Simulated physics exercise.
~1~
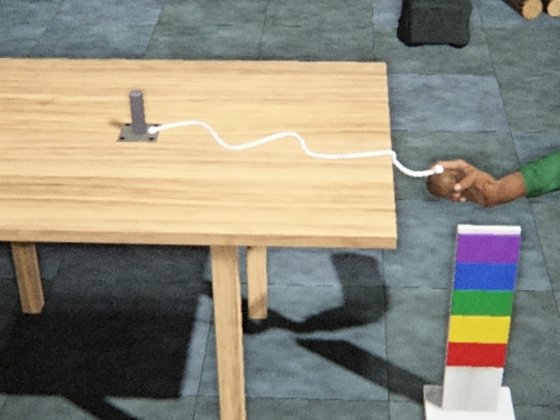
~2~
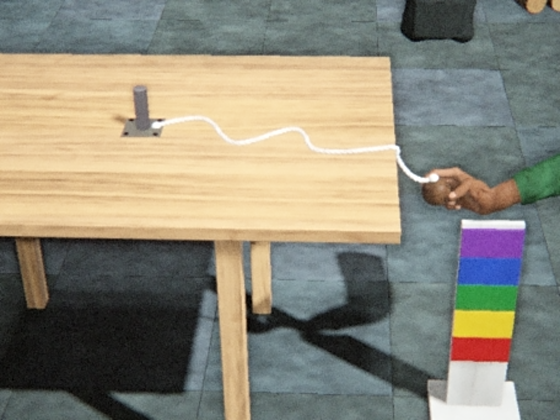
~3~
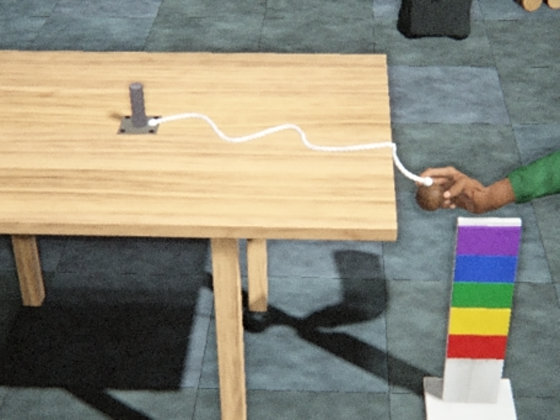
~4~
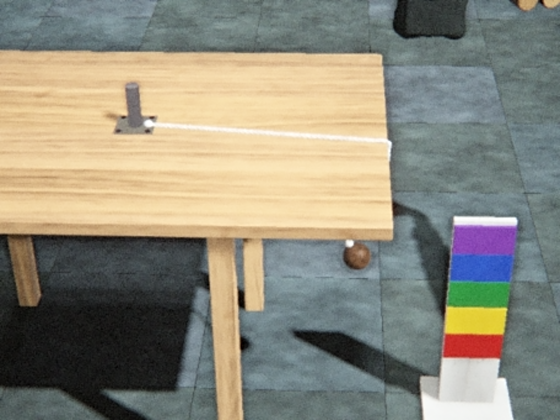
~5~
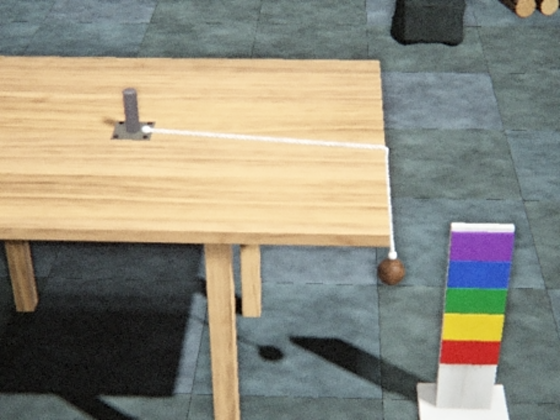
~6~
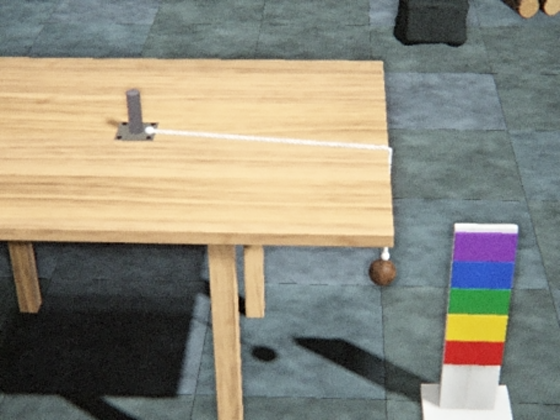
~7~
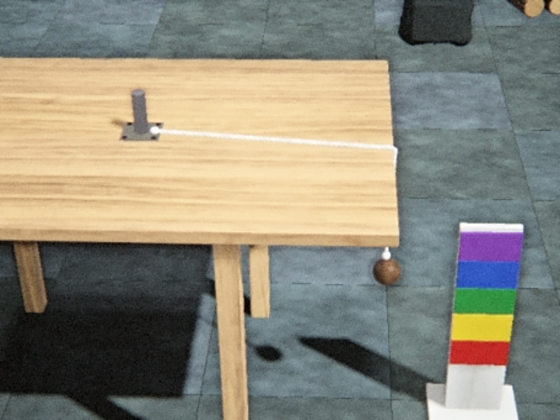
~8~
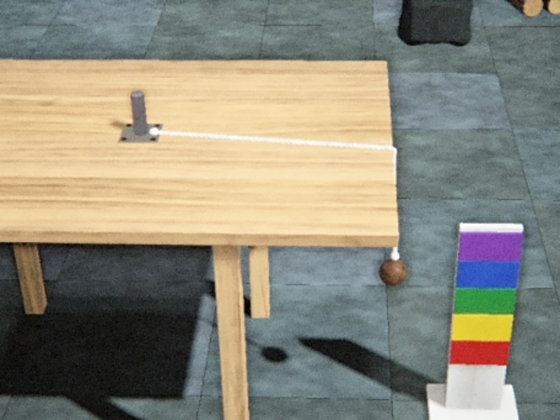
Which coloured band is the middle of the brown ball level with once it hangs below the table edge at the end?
The middle of the brown ball hangs level with the blue band.
